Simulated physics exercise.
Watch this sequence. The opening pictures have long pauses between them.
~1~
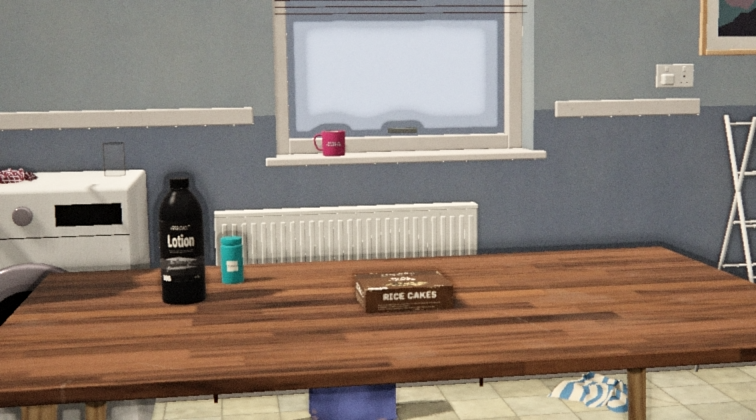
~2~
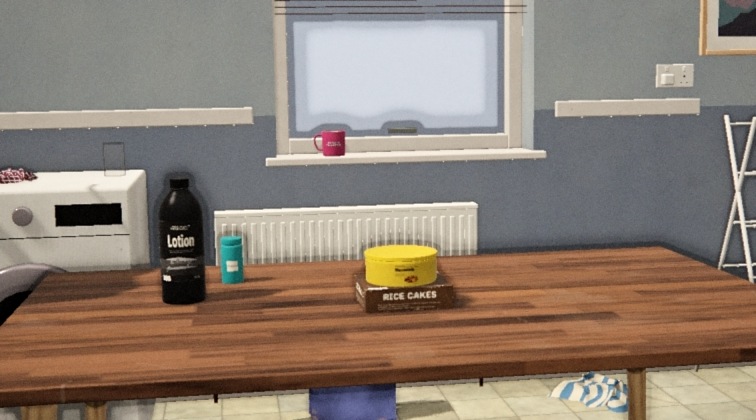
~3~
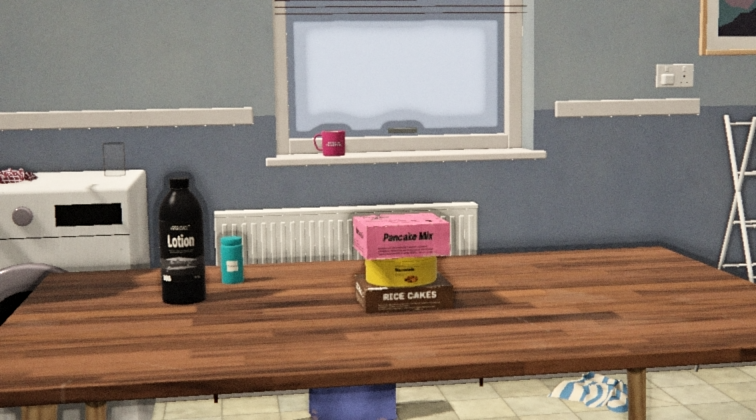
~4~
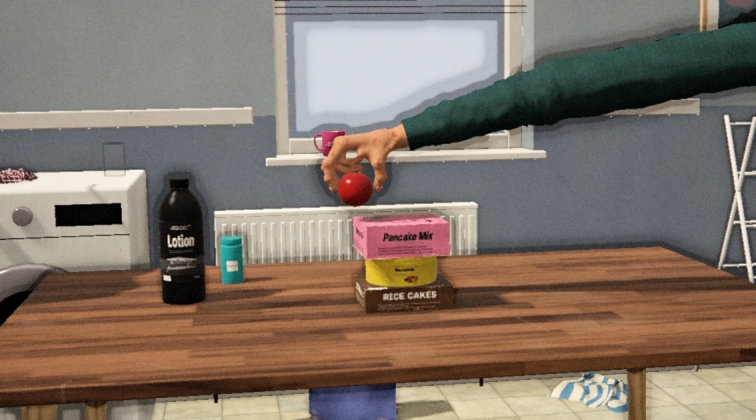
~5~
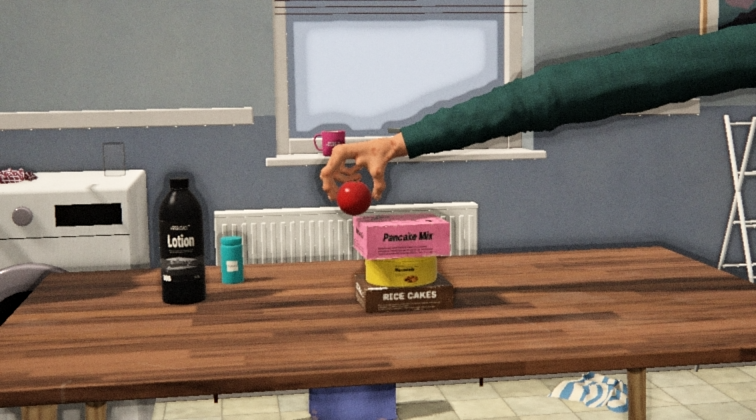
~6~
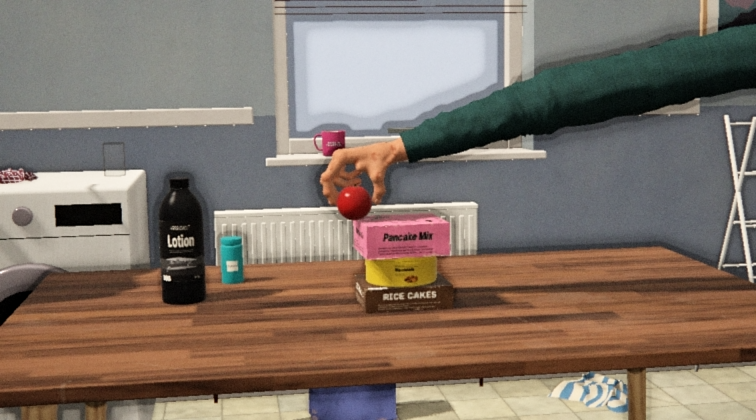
A hand lowers a red tomato slightly above the left edge of a stacked pink packet.
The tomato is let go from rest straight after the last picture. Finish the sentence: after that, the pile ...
The pile collapses.
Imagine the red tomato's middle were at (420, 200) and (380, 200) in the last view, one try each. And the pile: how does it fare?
First case - pile steady; second case - pile steady.
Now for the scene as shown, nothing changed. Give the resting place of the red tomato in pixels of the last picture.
I'd say around (323, 292) in the last view.
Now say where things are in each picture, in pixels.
In the first picture, the last thing is not in view yet; brown packet (403, 291).
In the second picture, the last thing is not in view yet; yellow tub (401, 266).
In the third picture, the last thing is not in view yet; turquoise shaker (232, 260).
In the fourth picture, on its way; red tomato (356, 189); black bottle (182, 240).
In the fifth picture, on its way; red tomato (354, 198); pink packet (400, 235).
In the sixth picture, set down, still held; red tomato (354, 203); brown packet (403, 291).
Then, 0.36 s after the last picture, red tomato rolled a little near (346, 209).
Then, 0.72 s after the last picture, red tomato now fallen.
At rest, fallen, red tomato; the other 5 in place. Seen from the same camera at the end, red tomato near (323, 292). The pile comes apart.
